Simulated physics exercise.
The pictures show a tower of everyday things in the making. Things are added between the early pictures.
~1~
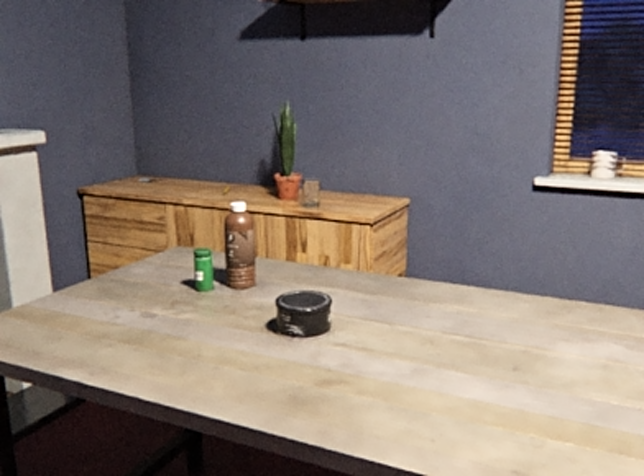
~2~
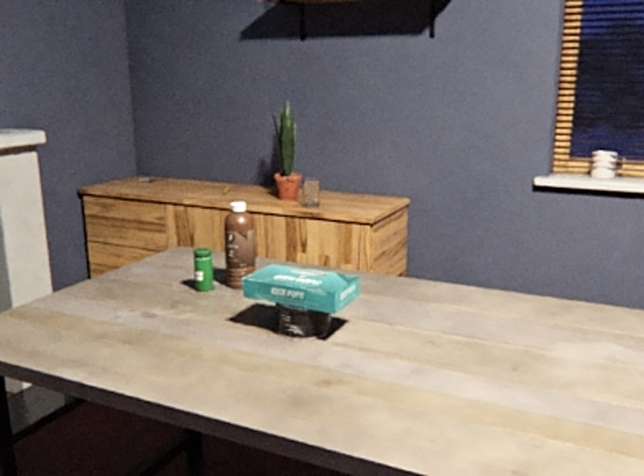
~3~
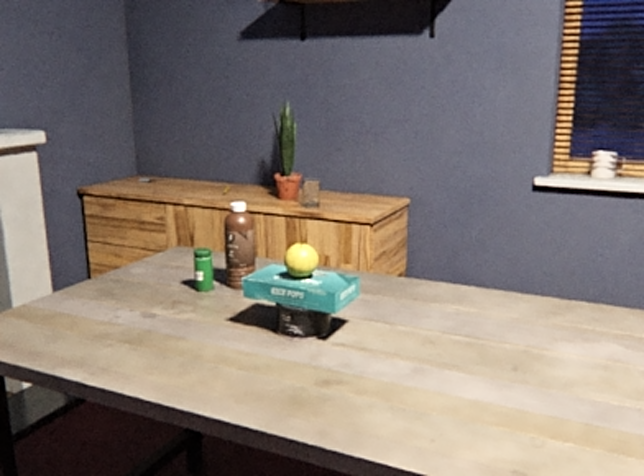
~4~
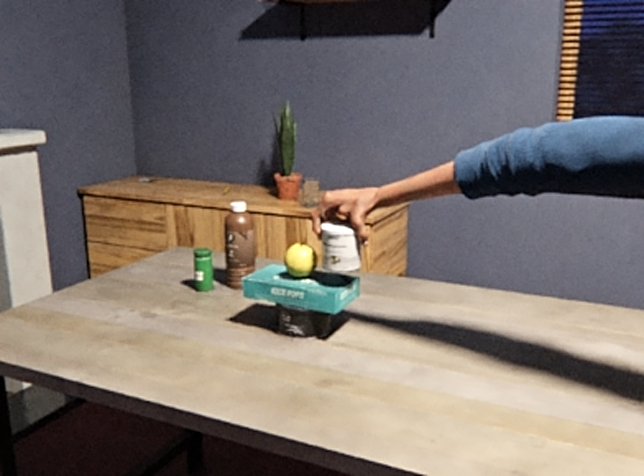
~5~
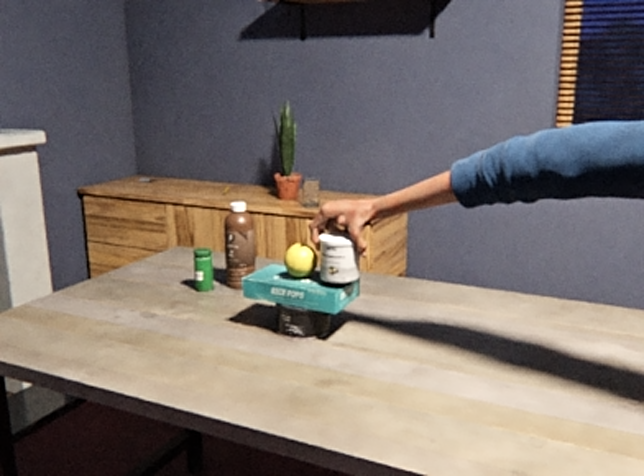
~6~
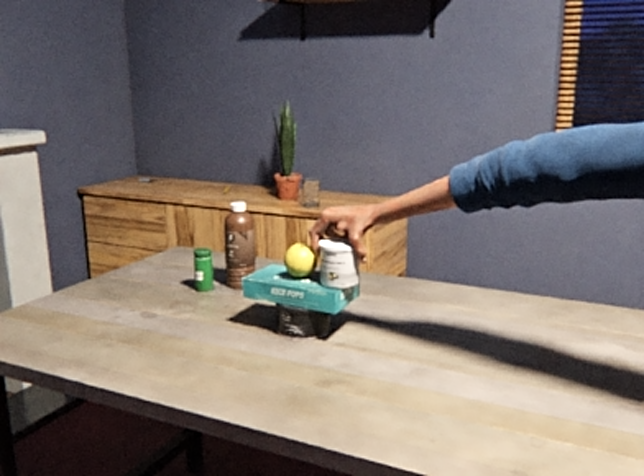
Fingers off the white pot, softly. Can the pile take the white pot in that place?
In the end the pile keeps its balance.
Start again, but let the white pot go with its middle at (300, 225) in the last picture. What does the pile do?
Then it loses its balance.
Then, 0.20 s on from there, no change.
Then, 0.40 s on from there, white pot resting near (340, 263).
In the end, all 6 unmoved. At the end, from the last picture's camera, white pot near (340, 263). The pile stays up.
